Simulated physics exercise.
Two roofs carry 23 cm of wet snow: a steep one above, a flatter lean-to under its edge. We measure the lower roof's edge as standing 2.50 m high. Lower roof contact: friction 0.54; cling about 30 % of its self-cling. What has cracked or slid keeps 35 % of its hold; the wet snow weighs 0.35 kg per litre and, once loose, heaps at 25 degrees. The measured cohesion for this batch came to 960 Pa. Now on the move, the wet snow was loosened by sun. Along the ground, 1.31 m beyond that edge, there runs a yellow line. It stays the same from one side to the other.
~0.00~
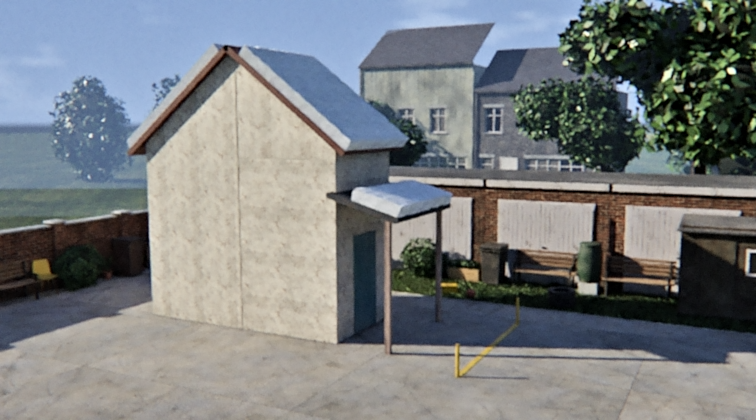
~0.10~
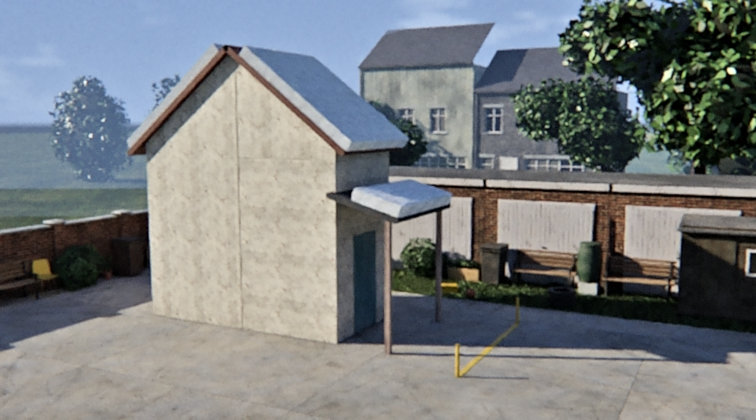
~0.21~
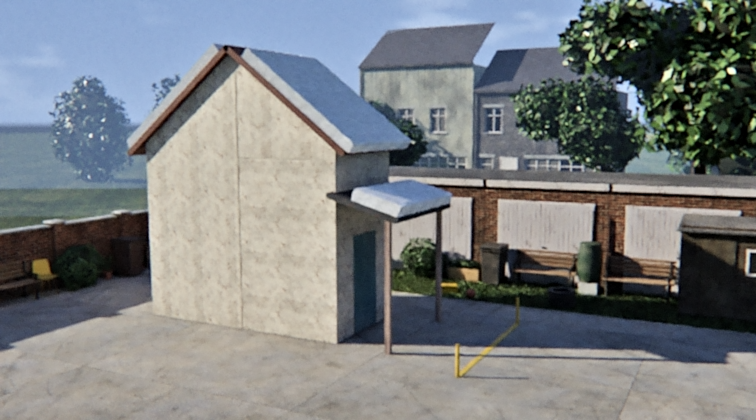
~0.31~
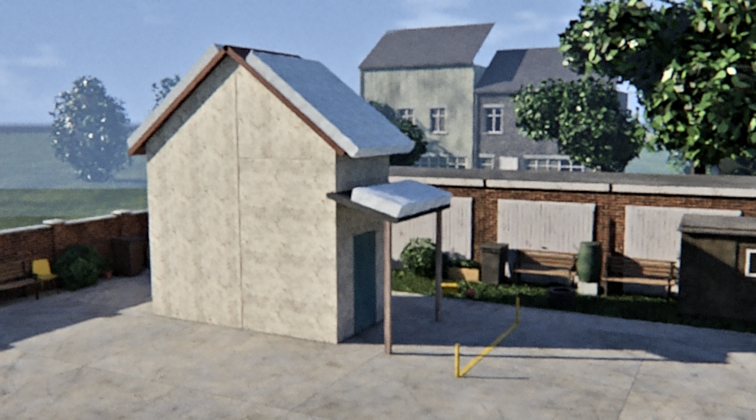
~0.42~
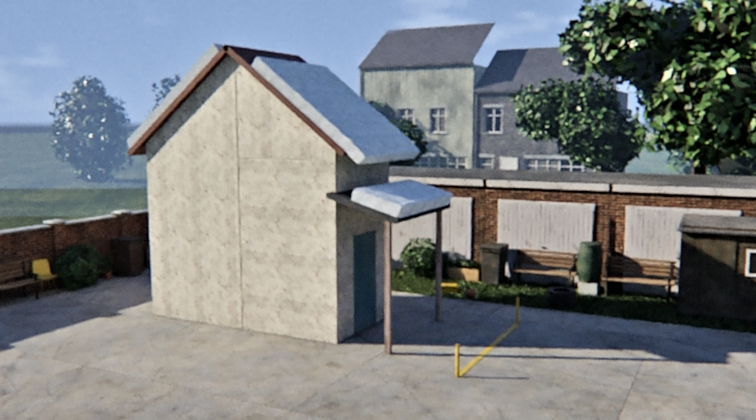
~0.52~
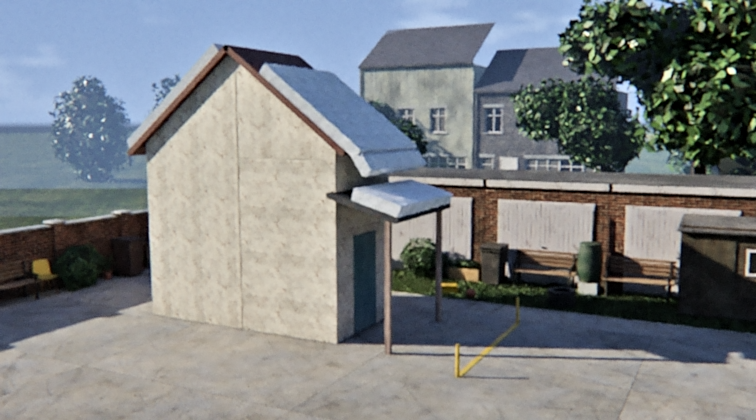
In a paved yard, a small pale building stands with snow on its steep roof and on a lower porch roof, a yellow line on the ground nearby. The upper snow barely shifts at first, then slides down to the right, baring dark roof near the ridge and jutting past the edge.
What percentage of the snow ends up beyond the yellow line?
About 58 %.
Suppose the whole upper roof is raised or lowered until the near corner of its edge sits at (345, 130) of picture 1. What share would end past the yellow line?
Roughly 55 %.
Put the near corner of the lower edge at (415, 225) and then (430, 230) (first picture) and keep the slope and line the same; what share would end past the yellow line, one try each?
Roughly 50 % and then 35 %.
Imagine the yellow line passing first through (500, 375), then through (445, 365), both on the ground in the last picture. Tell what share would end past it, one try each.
The first line gives 40 in a hundred and the second 70 in a hundred.
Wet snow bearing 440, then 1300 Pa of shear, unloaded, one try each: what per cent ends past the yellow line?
Respectively 65 % and 50 %.
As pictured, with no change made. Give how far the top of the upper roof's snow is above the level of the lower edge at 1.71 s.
Height above lower edge: Approx. 0.4 m.
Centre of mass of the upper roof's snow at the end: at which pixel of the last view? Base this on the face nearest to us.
Near pixel (503, 362).
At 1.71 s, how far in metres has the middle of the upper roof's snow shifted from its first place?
It is around 5.0 m from where it started.
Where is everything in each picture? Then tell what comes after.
Leading edge of the wet snow at (346, 140), in the first frame.
Leading edge of the wet snow at (346, 141), its middle shifted 2.1 cm, in the second frame.
Leading edge of the wet snow at (349, 150), its middle shifted 8.9 cm, 3 % of it past the upper edge, in one piece, in the third frame.
Leading edge of the wet snow at (353, 154), its middle shifted 21 cm, 7 % of it past the upper edge, in one piece, in the fourth frame.
Leading edge of the wet snow at (359, 154), its middle shifted 37 cm, 13 % of it past the upper edge, in one piece, in the fifth frame.
Leading edge of the wet snow at (366, 166), its middle shifted 59 cm, 20 % of it past the upper edge, cracking, in the sixth frame.
After 1.07 s, none is below the lower edge and 0 % is past the line.
After 1.71 s, 67 % is below the lower edge and 38 % is past the line.
After 2.36 s, 83 % is below the lower edge and 58 % is past the line.
After 3.00 s, 83 % is below the lower edge and 58 % is past the line.
After 3.10 s, at the end, 83 % is below the lower edge and 58 % is past the line.
